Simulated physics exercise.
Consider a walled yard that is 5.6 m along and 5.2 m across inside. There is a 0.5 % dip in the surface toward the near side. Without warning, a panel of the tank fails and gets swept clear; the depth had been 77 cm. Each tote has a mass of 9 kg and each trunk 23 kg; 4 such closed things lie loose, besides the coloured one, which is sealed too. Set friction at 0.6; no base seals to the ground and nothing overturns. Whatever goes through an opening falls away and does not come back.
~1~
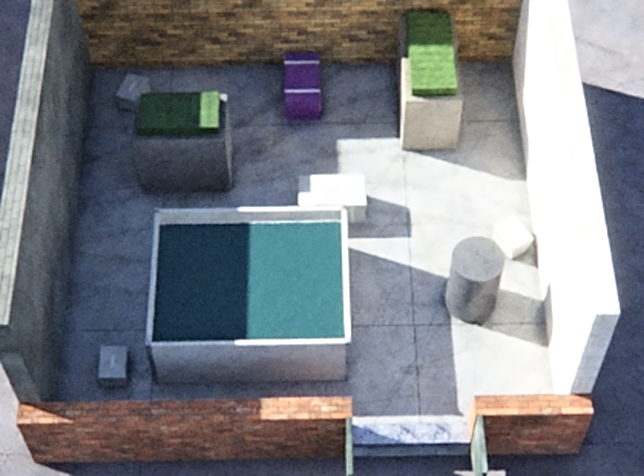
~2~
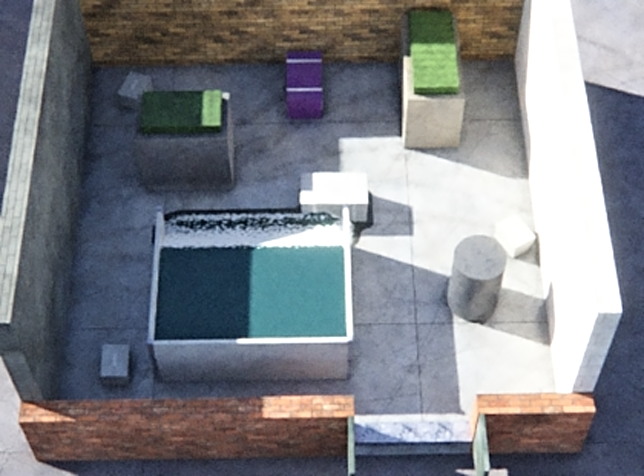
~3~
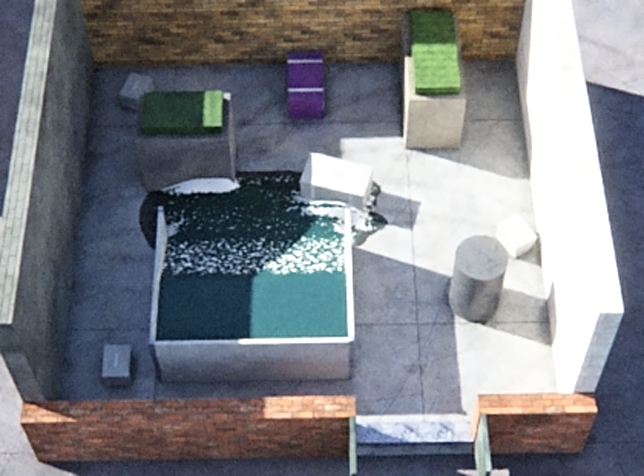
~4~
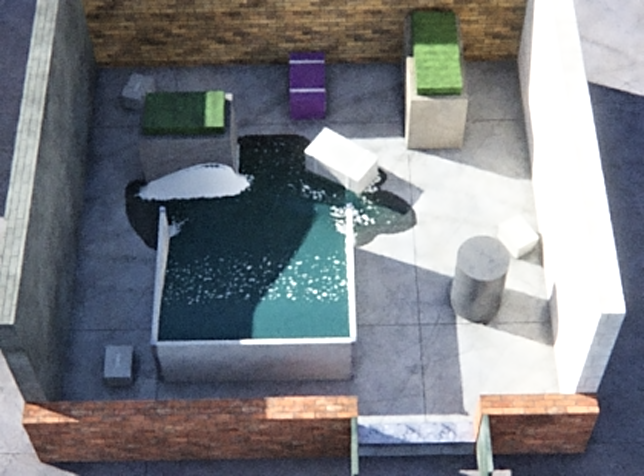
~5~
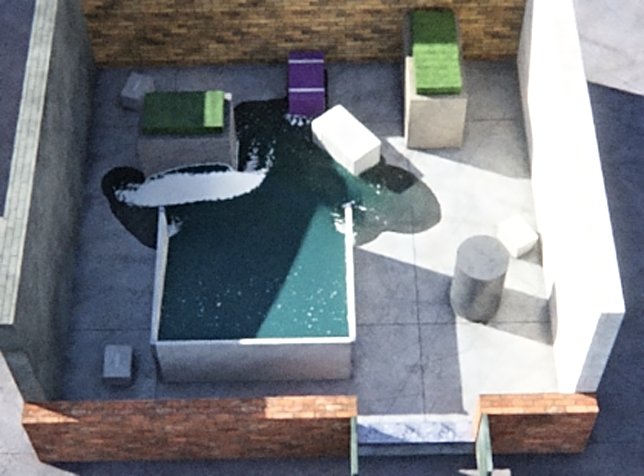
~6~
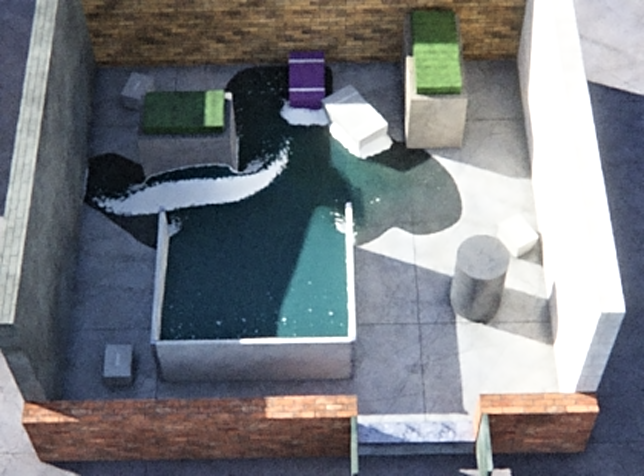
In a walled yard, water pours from a tank's far side and shoves a white box.
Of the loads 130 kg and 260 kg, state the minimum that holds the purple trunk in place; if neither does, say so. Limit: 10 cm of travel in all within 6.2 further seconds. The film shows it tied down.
Only heavy suffices.
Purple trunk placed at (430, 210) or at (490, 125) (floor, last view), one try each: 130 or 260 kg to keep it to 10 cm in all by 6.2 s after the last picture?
At the first place the small mass does it, and at the second the small mass does it.
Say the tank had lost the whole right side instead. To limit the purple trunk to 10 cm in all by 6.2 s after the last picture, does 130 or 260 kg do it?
In that case, even the light one works.
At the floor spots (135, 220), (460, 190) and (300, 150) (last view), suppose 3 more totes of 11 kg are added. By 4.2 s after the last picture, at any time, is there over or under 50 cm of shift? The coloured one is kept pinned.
Going through them in that order, the answers are too far, too far and too far.
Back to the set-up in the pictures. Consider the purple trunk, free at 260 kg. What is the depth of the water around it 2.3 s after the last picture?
About 23 cm.
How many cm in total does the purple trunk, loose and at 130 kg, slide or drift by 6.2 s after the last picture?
Roughly 60 cm.
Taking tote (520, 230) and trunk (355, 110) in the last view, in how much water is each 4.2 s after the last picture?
First about 6 cm, second about 8 cm.
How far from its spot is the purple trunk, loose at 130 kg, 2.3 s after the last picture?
Shift: Roughly 50 cm.
Then, 0.6 s after the last picture the purple trunk would be 1 cm from its start with 130 kg and 0 cm from its start with 260 kg; 14 cm of water round it then.
Then, 2.3 s after the last picture the purple trunk would be 52 cm from its start with 130 kg and 0 cm from its start with 260 kg; 23 cm of water round it then.
Then, 4.2 s after the last picture the purple trunk would be 57 cm from its start with 130 kg and 0 cm from its start with 260 kg; 15 cm of water round it then.
Then, 6.2 s after the last picture the purple trunk would be 57 cm from its start with 130 kg and 0 cm from its start with 260 kg; 9 cm of water round it then.
